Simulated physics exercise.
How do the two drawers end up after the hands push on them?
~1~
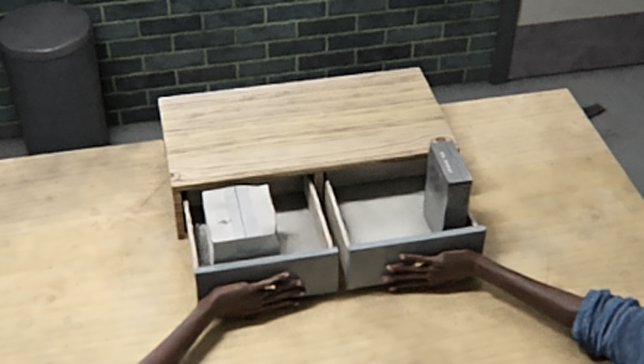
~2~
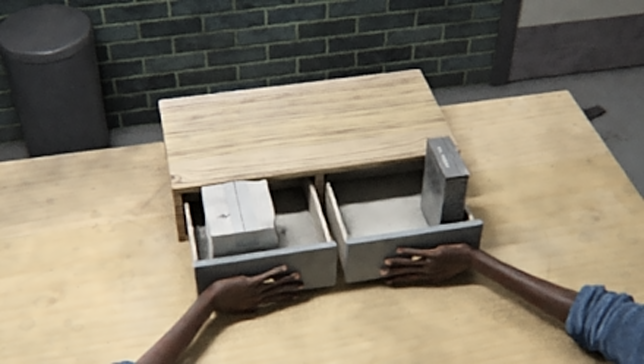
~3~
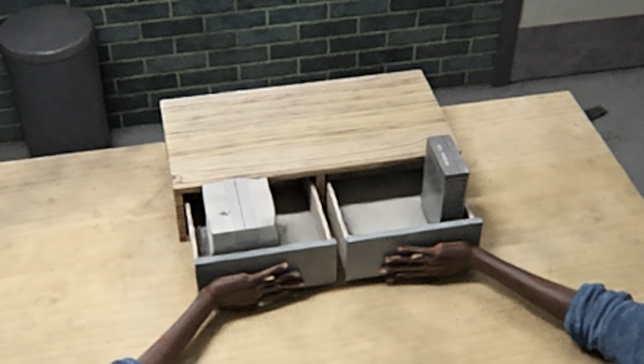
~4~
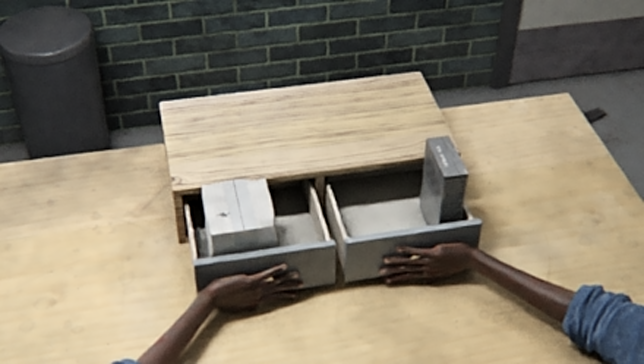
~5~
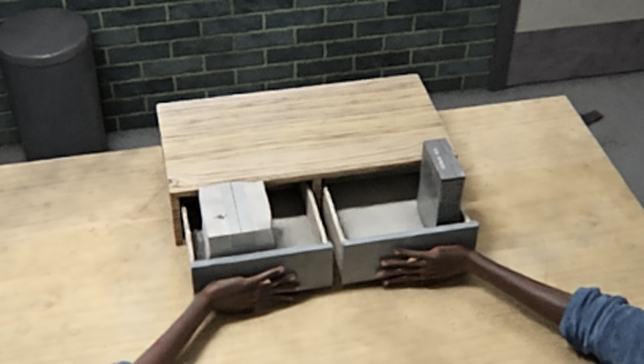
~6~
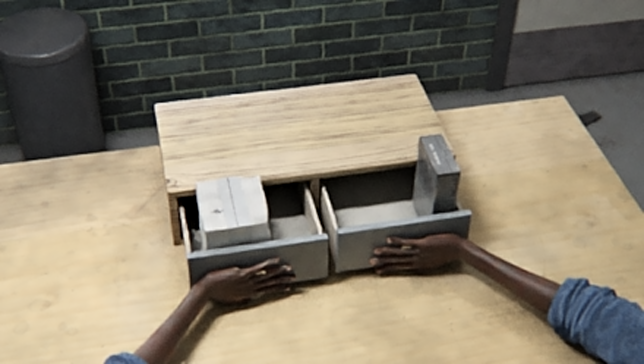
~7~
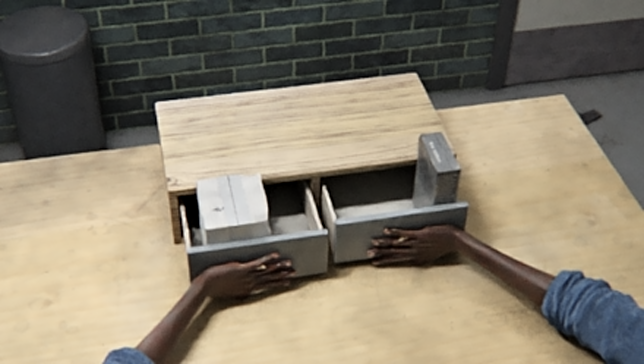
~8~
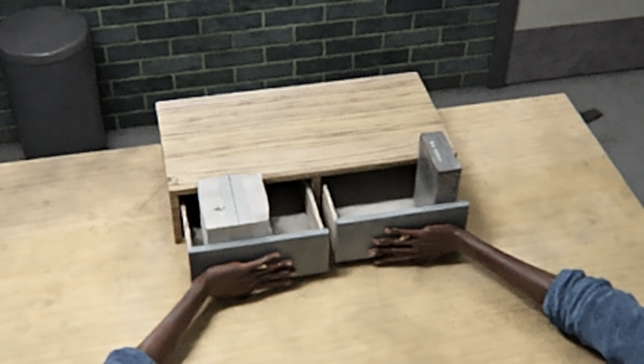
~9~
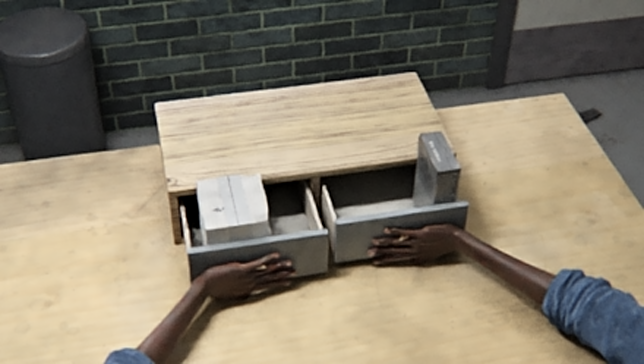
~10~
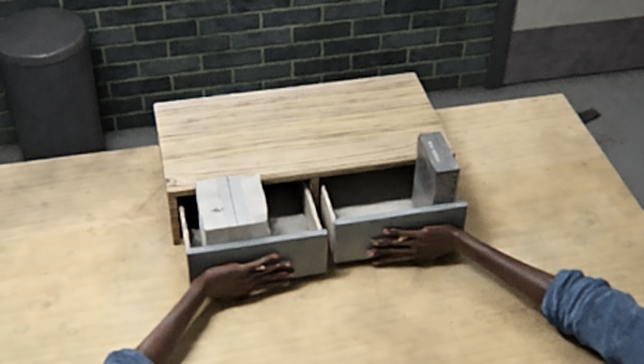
Both drawers are still ajar at the end, with the white box showing in the left one and the grey packet standing in the right one.
